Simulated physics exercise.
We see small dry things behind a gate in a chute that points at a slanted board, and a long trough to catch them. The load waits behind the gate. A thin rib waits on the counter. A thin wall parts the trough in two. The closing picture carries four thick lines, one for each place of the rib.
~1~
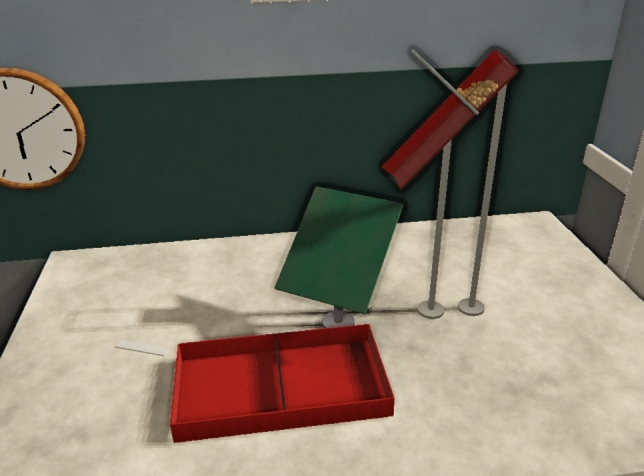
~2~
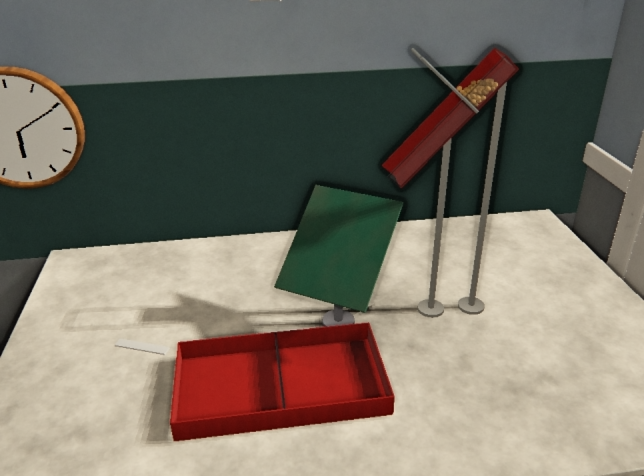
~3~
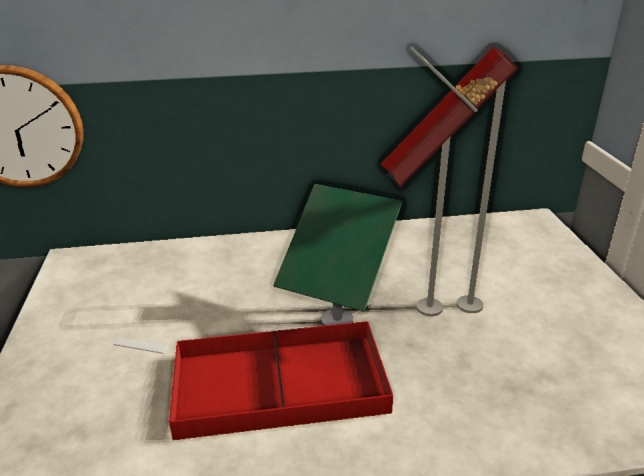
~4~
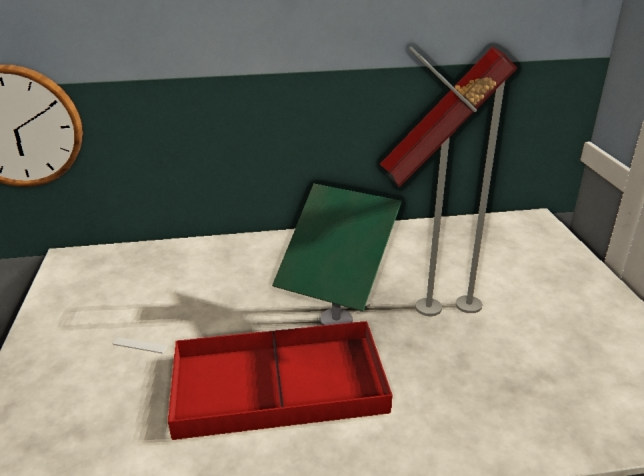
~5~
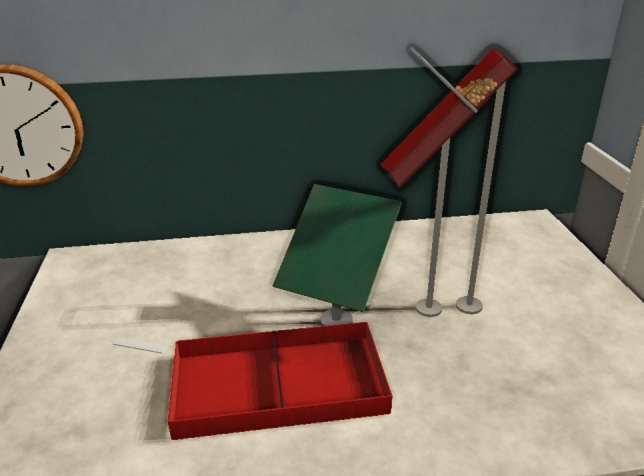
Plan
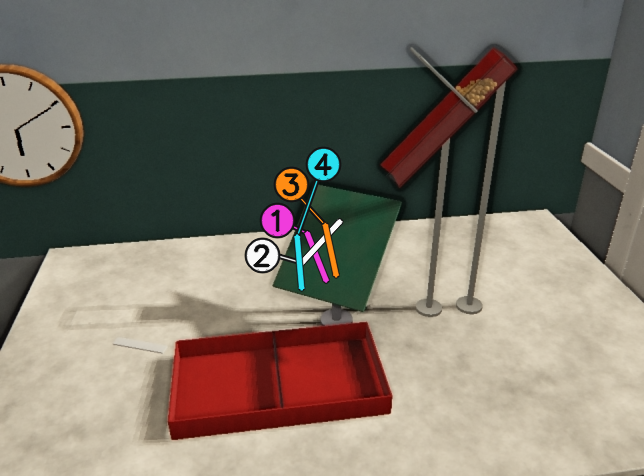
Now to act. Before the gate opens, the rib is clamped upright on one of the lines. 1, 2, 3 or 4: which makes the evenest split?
The best line is 2.
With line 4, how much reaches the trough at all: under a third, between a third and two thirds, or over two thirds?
Line 4 gives over two thirds.
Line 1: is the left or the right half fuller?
The right half.
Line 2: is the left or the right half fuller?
More lands on the left.
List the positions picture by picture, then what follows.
The first frame shows load behind the gate at (477, 93), dried chickpeas; lip of the chute at (398, 183), sloping steeply.
The second frame shows middle of the board at (339, 244), tilted fairly steeply; middle of its low edge at (318, 299); of its high edge at (358, 193).
The third frame shows front corners of the trough at (170, 422) and (393, 395); front end of its middle wall at (284, 408).
The fourth frame shows middle of the load at (475, 90); lip at (396, 181).
The fifth frame shows middle of the load at (476, 91); lip at (396, 181).
On the marked copy, line 1 from (307, 233) to (326, 280); line 2 from (339, 221) to (301, 262); line 3 from (325, 225) to (336, 275); line 4 from (297, 236) to (301, 287).
If 1 is chosen, of what is caught, a stray few in the left half, nearly all in the right.
If 2 is chosen, of what is caught, about two thirds in the left half, about a third in the right.
If 3 is chosen, of what is caught, a stray few in the left half, nearly all in the right.
If 4 is chosen, of what is caught, a small part in the left half, nearly all in the right.
